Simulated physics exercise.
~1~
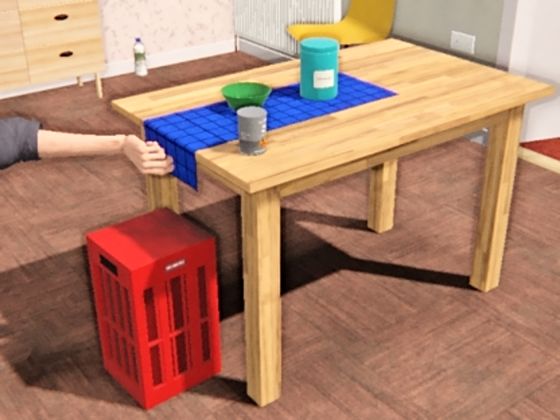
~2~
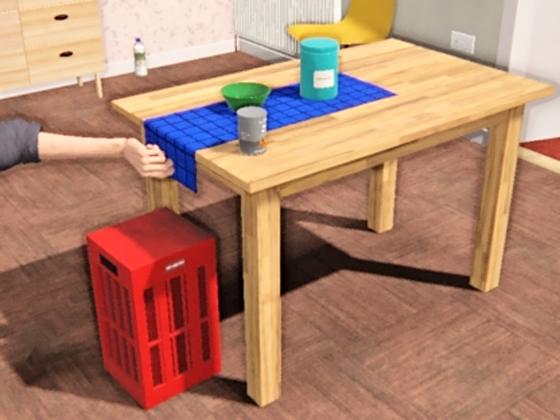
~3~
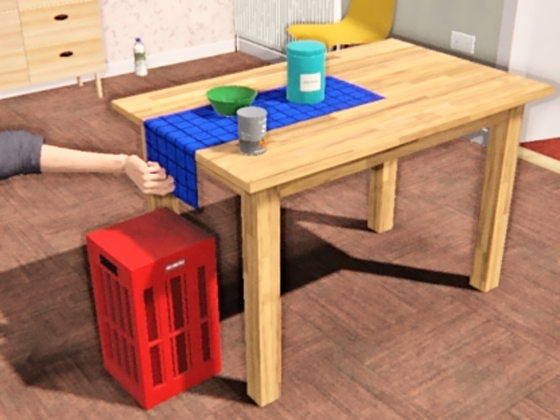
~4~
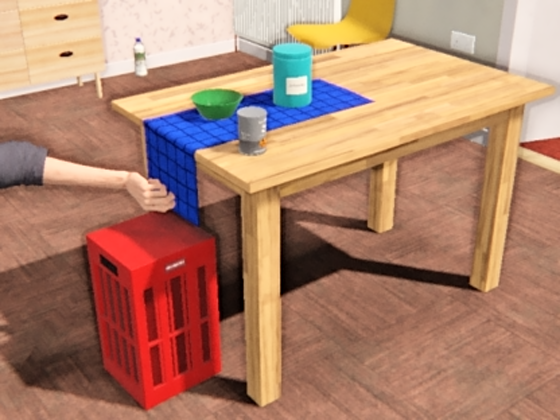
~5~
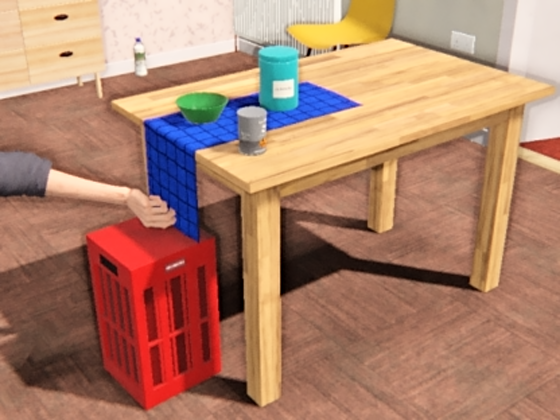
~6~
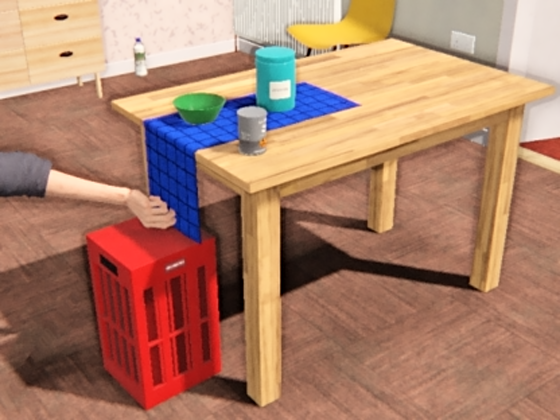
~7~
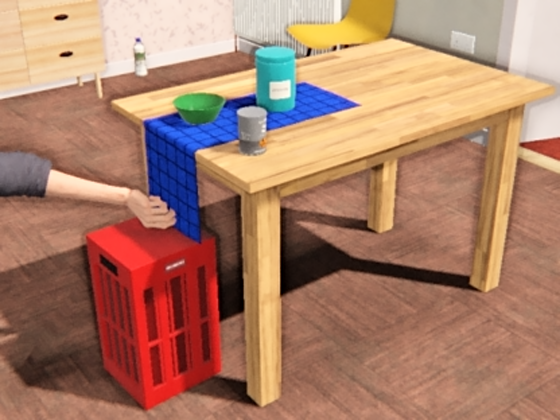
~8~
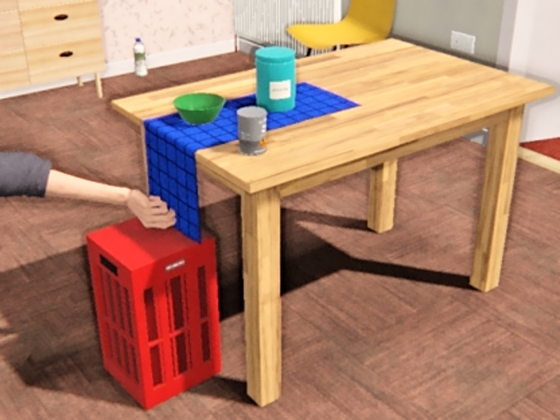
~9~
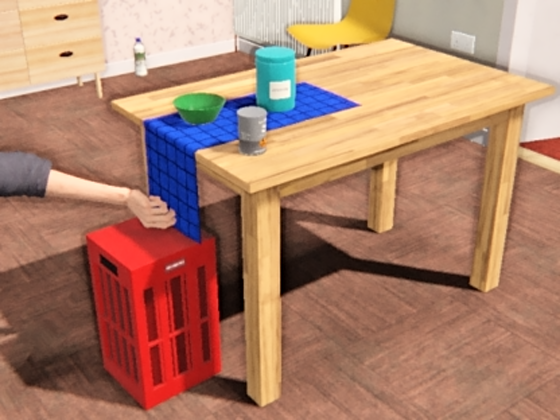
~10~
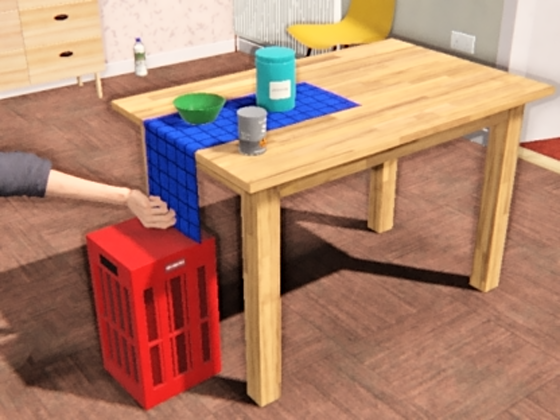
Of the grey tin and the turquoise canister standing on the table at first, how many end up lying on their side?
None of them do. The grey tin and the turquoise canister are both still standing upright on the table at the end.
A hand tugs the blue cloth down a table's end, sliding the bowl and canister left.
